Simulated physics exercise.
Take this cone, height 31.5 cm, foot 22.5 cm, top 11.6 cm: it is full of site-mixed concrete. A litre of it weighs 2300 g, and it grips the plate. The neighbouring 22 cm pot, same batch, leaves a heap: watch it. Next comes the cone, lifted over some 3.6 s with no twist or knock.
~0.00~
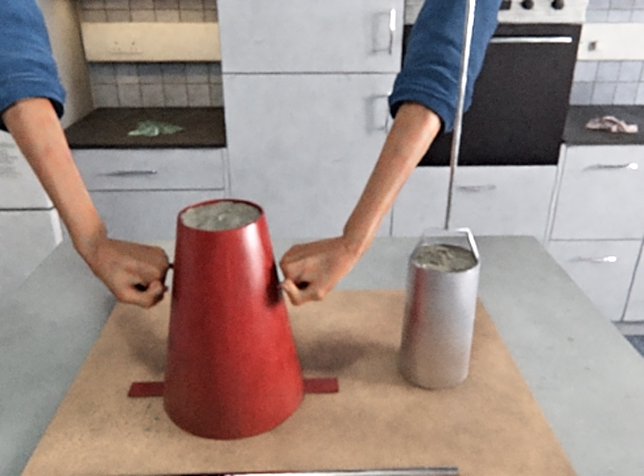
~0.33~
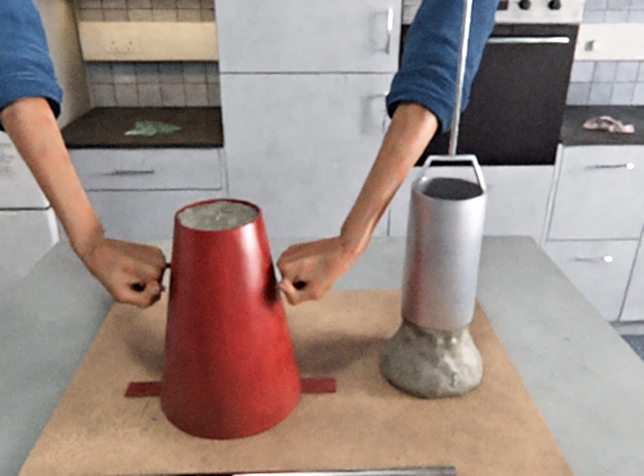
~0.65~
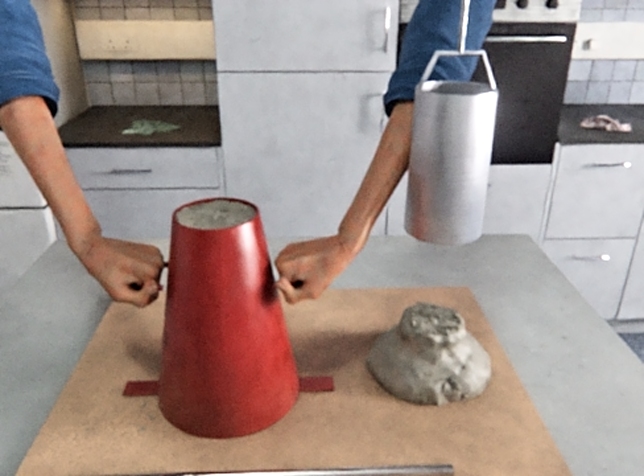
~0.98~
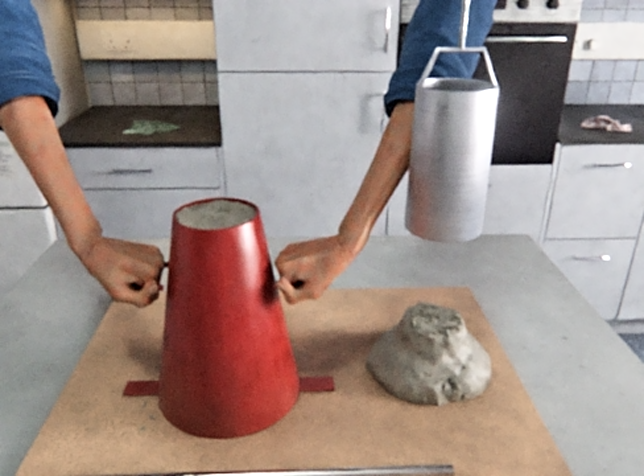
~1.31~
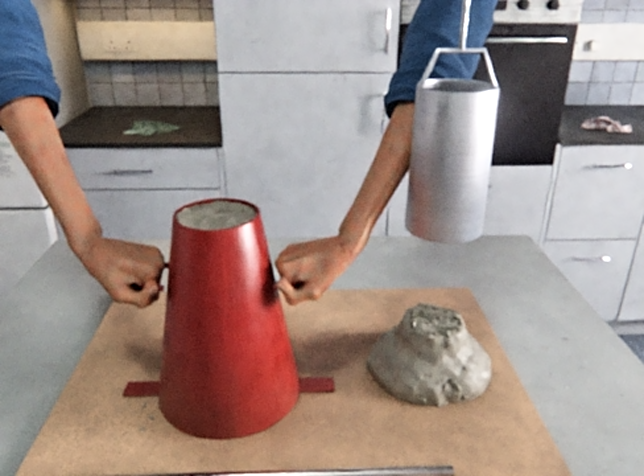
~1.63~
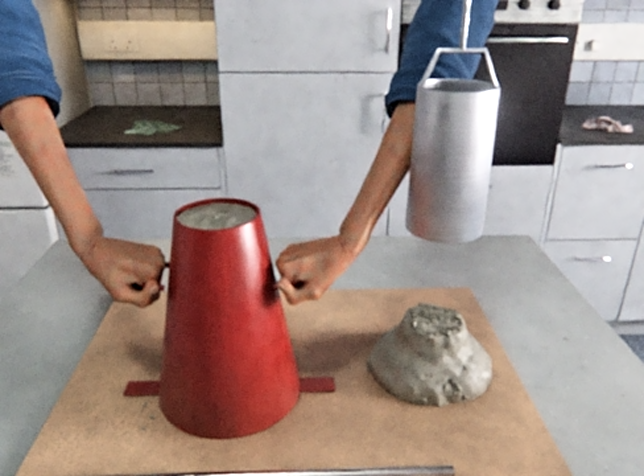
A silver pot on the right was lifted straight up off the board, leaving a slumped heap of wet grey concrete, while two hands stayed gripping the filled red cone, which didn't move.
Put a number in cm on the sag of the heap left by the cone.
About 16 centimetres.
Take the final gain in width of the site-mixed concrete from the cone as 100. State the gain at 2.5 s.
Roughly 70 percent of the full gain.
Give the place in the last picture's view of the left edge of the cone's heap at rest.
I'd mark it at about (120, 415).
By 2.5 s, the cone is up 6.9 cm; the site-mixed concrete has come down 11 cm to 20 cm and is 32 cm wide.
By 3.4 s, the cone is up 19 cm; the site-mixed concrete has come down 15 cm to 16 cm and is 35 cm wide.
By 4.3 s, the cone is up 32 cm; the site-mixed concrete has come down 16 cm to 16 cm and is 36 cm wide.
By 5.4 s, the cone is clear; the site-mixed concrete has come down 16 cm to 16 cm and is 36 cm wide.
By 5.9 s, at rest, the cone is clear; the site-mixed concrete has come down 16 cm to 16 cm and is 36 cm wide.
